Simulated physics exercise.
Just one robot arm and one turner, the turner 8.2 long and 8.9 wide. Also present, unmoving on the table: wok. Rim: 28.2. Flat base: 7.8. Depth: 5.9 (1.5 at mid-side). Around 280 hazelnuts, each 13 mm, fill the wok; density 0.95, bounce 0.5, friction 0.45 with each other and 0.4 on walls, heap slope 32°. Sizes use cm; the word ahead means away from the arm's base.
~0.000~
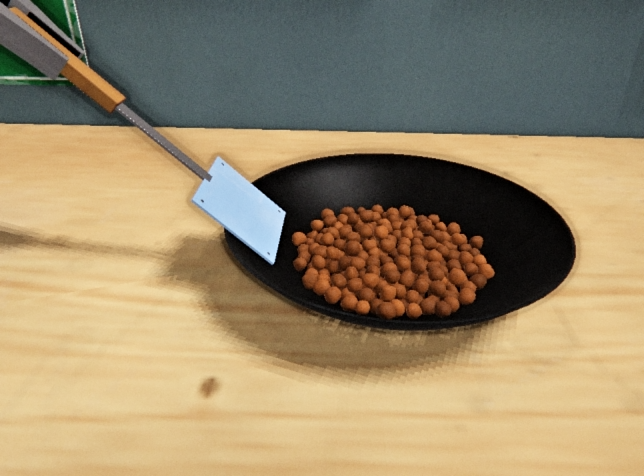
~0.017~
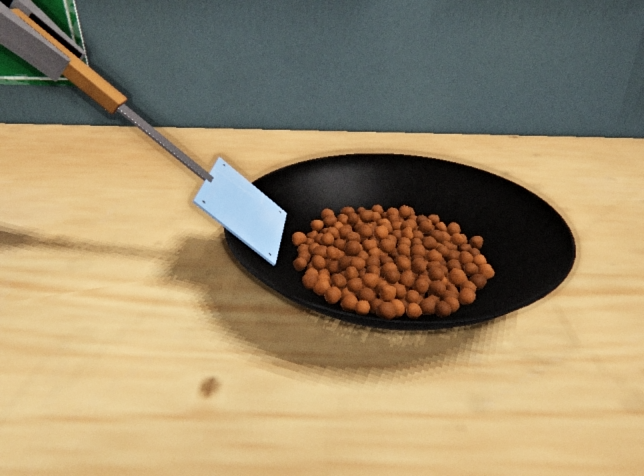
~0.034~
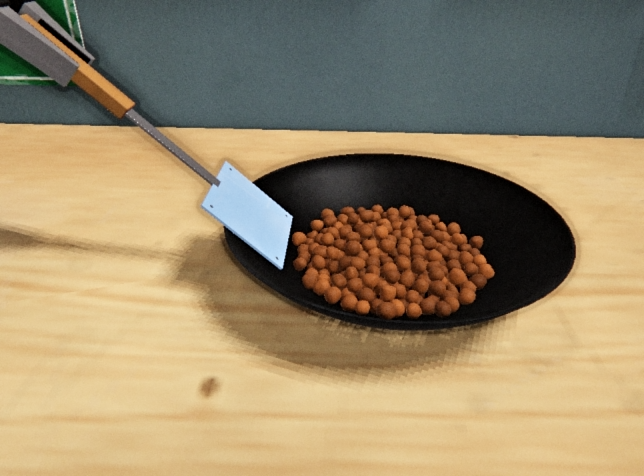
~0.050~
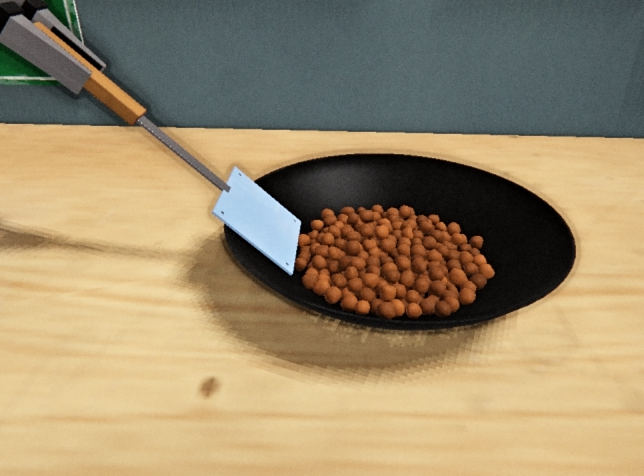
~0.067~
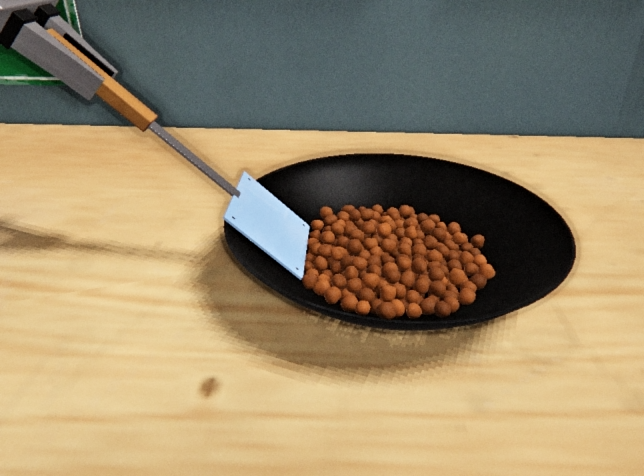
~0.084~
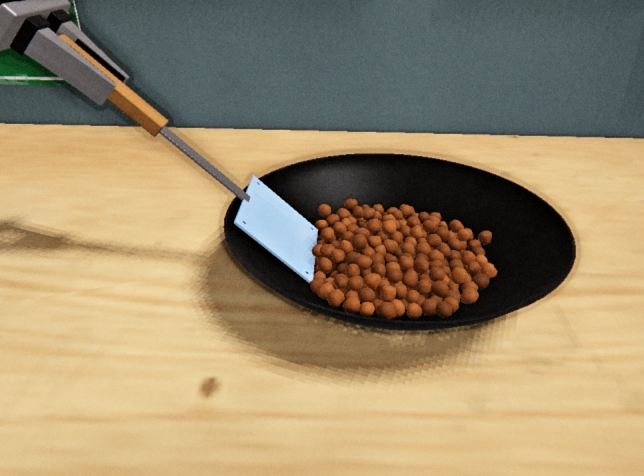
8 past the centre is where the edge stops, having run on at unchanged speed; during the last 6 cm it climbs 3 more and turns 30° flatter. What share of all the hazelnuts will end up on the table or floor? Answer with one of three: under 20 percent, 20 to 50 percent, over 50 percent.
Under 20 percent.
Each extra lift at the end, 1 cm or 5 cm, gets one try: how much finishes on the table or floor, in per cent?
First try around 10 percent, second try around 5 percent.
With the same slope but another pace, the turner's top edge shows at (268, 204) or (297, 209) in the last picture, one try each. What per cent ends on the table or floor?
Respectively, around 10 and 40 per cent.
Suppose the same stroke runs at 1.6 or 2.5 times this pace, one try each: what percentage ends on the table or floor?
About 20 and 40 per cent.
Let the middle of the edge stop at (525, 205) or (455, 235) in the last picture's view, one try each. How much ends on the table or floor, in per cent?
I'd say some 25 per cent, then some 0 per cent.
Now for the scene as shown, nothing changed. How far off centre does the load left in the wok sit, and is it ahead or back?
Roughly 5.0 cm ahead.
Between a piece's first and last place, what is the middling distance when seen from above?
It comes to some 6 cm.
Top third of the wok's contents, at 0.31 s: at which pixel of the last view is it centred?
About pixel (494, 229).
After 0.20 s, sloping 43°, highest piece 4 above the table; 276 in the wok.
After 0.31 s, sloping 32°, highest piece 7 above the table; 276 in the wok.
After 0.57 s, sloping 13°, highest piece 7 above the table; 263 in the wok, 10 on the table or floor, 3 on the blade or in flight.
After 1.62 s, sloping 13°, highest piece 7 above the table; 263 in the wok, 13 on the table or floor.
In the end, 263 in the wok, 13 on the table or floor. That is 5 % on the table or floor.
